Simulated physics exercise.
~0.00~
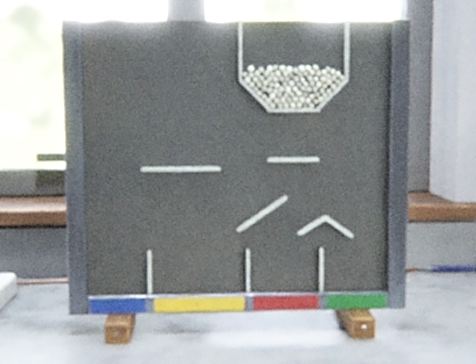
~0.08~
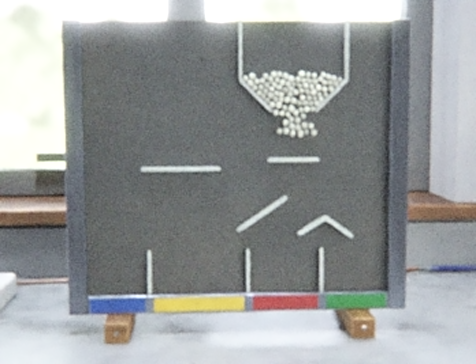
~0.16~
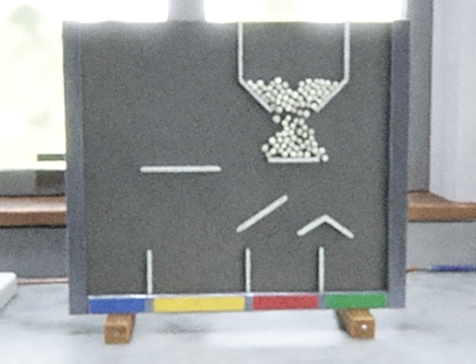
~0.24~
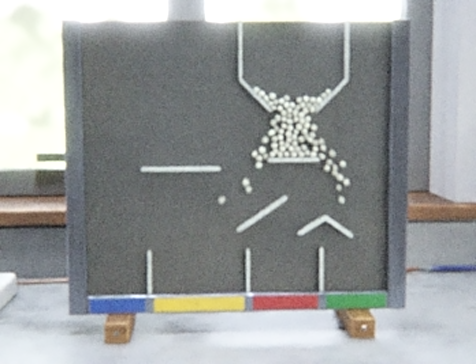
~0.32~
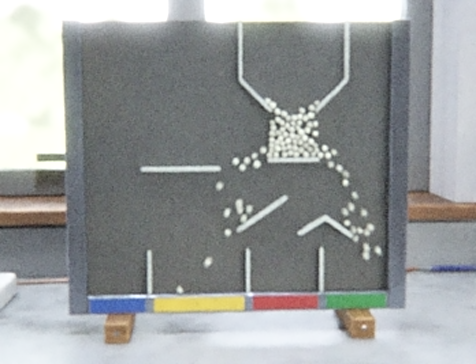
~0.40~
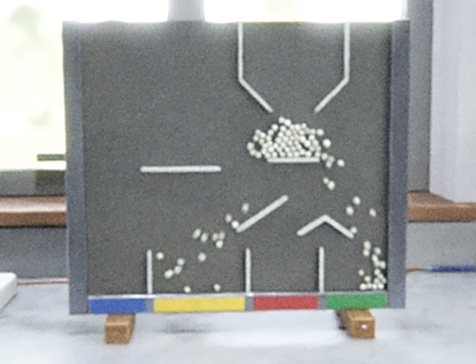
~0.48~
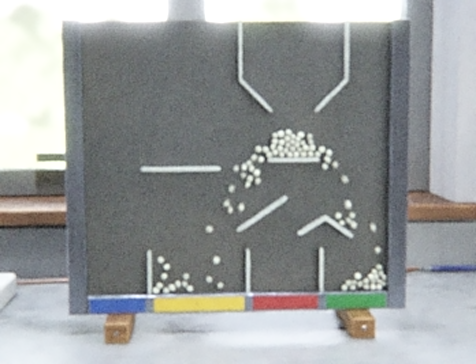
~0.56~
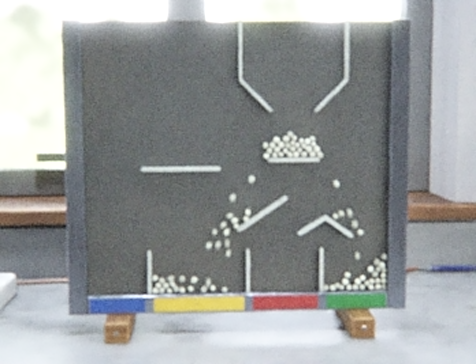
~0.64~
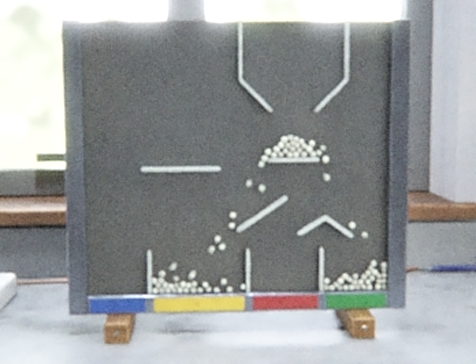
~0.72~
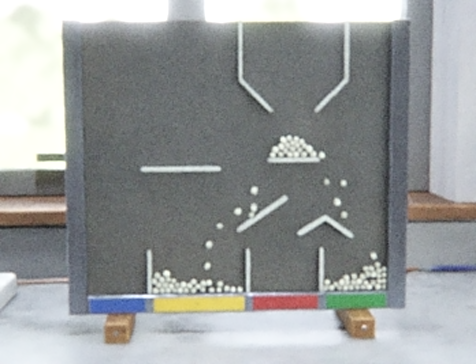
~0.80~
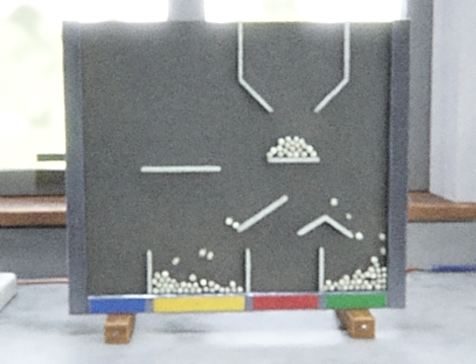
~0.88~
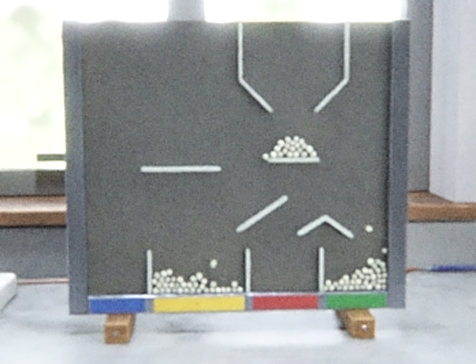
On a pale counter by a window, small white beads poured from a hopper in an upright case onto a ledge and spilled off both sides, settling in the yellow and green bins, with a small heap left on the ledge and the blue and red bins empty.
